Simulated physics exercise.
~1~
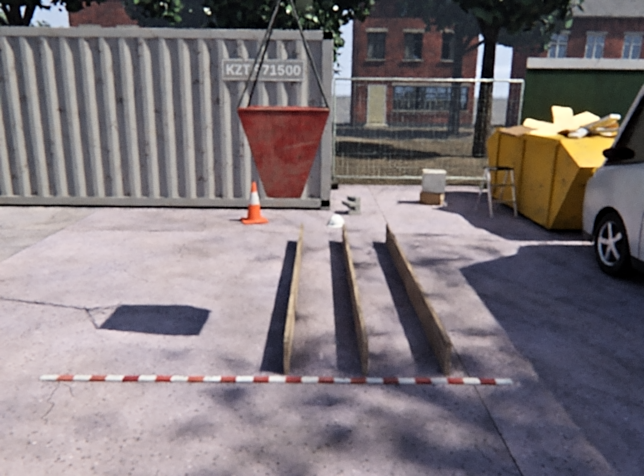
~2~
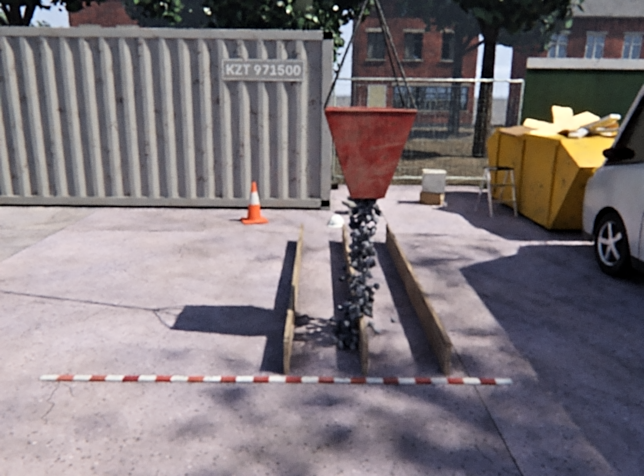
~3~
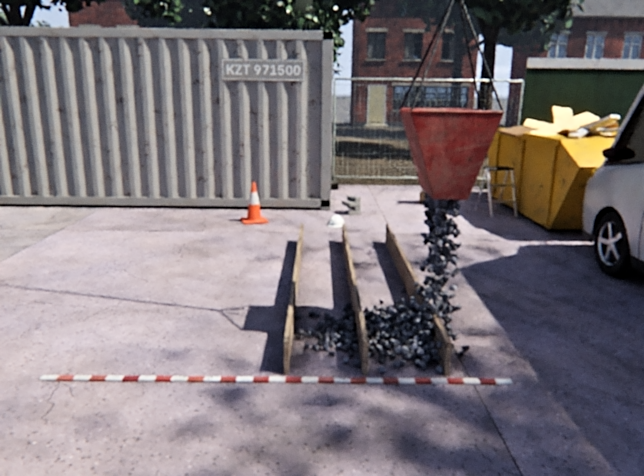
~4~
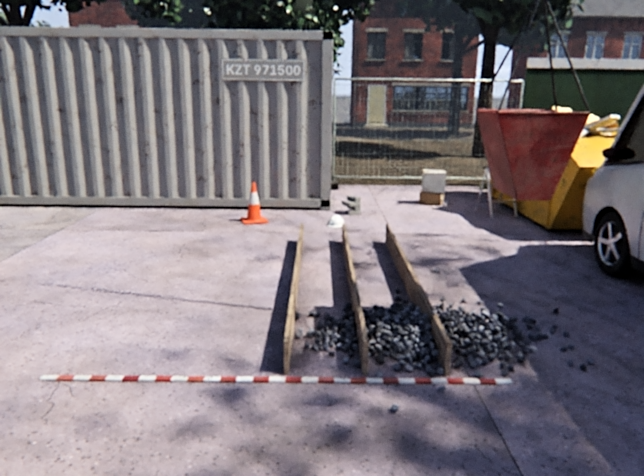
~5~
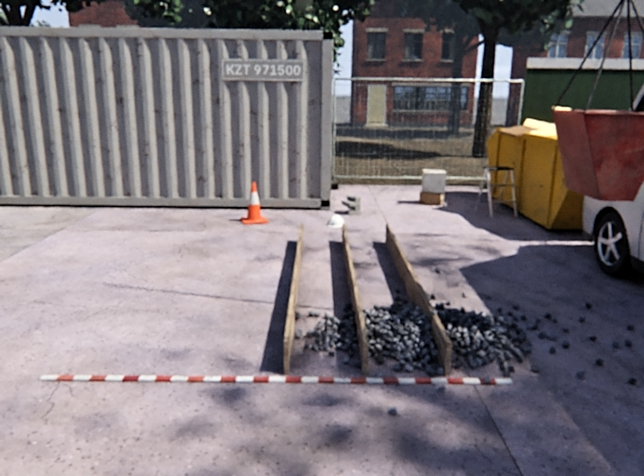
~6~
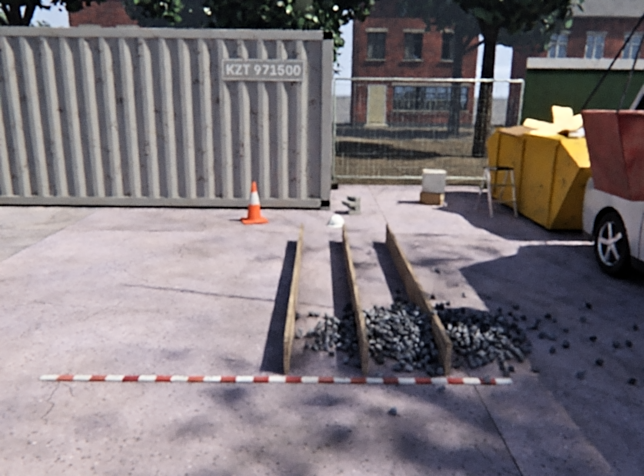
At the start, a red skip hangs from cables over a sunlit yard, near a grey container and an orange cone, with three wooden planks standing on the ground behind a red and white striped strip. The skip moves rightwards and dark stones pour from its bottom, a few landing in the left bay. Still travelling, it drops many more into the right bay and then past the last plank. Emptied, it carries on towards the white vehicle. Finally the stones lie still, nearly half in the right bay, slightly fewer scattered beyond it, and a small share in the left.
